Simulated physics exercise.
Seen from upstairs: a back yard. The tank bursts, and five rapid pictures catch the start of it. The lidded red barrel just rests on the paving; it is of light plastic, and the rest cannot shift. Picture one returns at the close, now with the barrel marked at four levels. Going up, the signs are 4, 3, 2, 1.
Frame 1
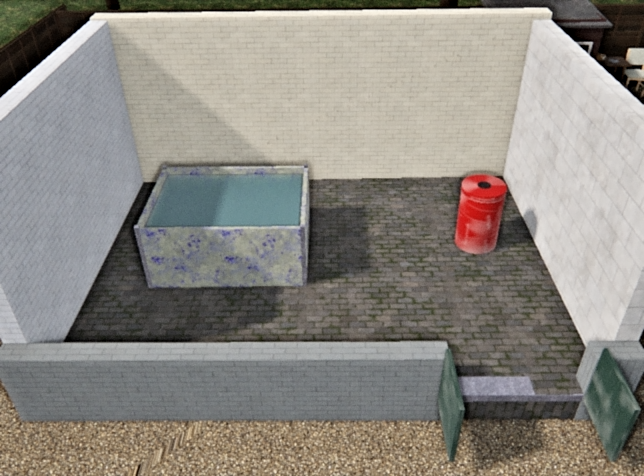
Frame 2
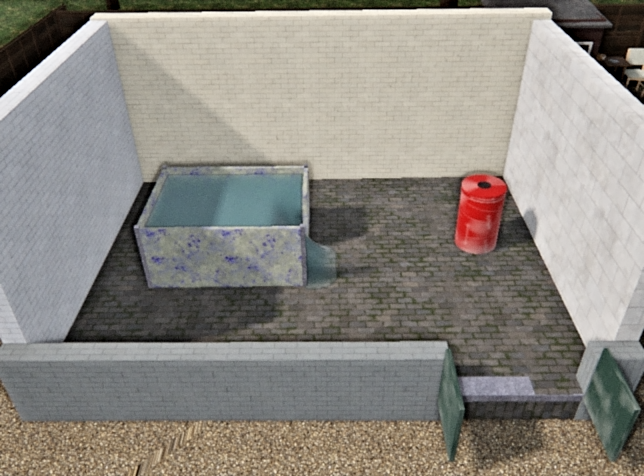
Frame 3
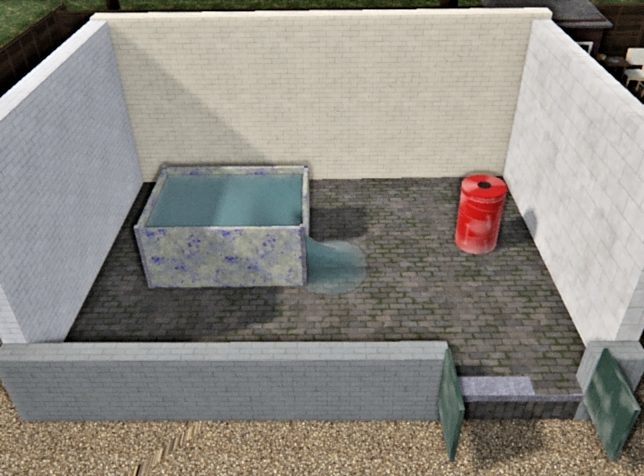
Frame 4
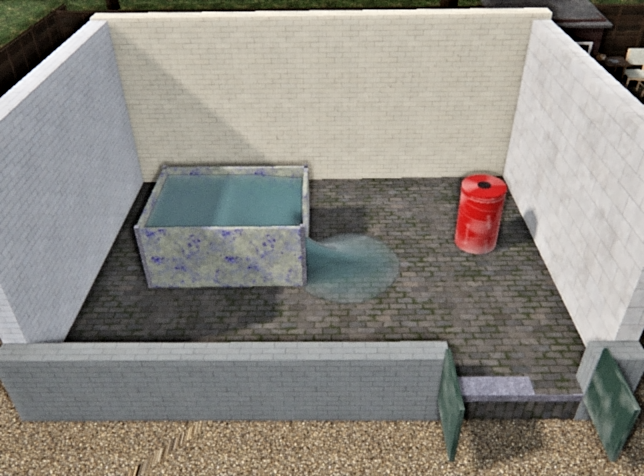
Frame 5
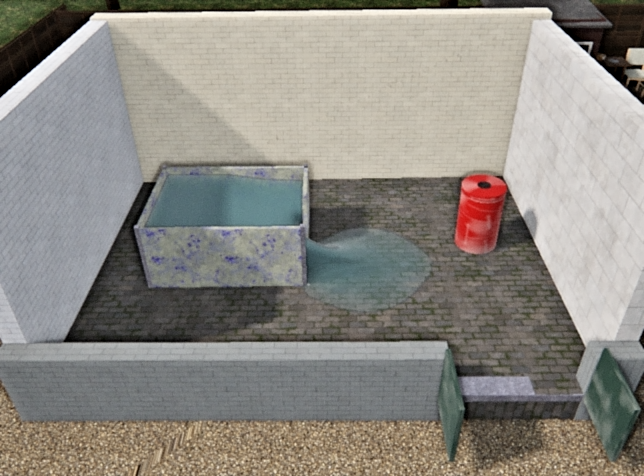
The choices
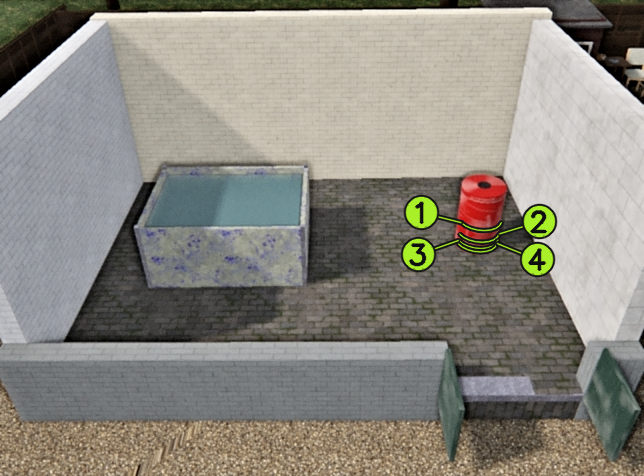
At the start, a full tank stands on the left of a walled, paved back yard, with a red barrel on the right and an open gate in front. Water then pours from the tank's right side and spreads rightward across the paving in a widening pool, its edge nearer the barrel.
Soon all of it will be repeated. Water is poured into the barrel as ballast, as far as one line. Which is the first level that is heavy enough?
Go for 1.
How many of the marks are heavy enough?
One of the four.
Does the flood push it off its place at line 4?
Yes, it does.
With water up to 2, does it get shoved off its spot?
Yes.
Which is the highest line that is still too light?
2 it is.
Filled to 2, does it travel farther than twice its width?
No, it does not.
In lime, 1 at (484, 230); 2 at (482, 242); 3 at (481, 248); 4 at (480, 251); from the bottom up 4, 3, 2, 1.
For line 1, it does not move.
For line 2, it is pushed about half its own width away.
For line 3, it is pushed about 4 times its own width away.
For line 4, it is pushed about 5 times its own width away.
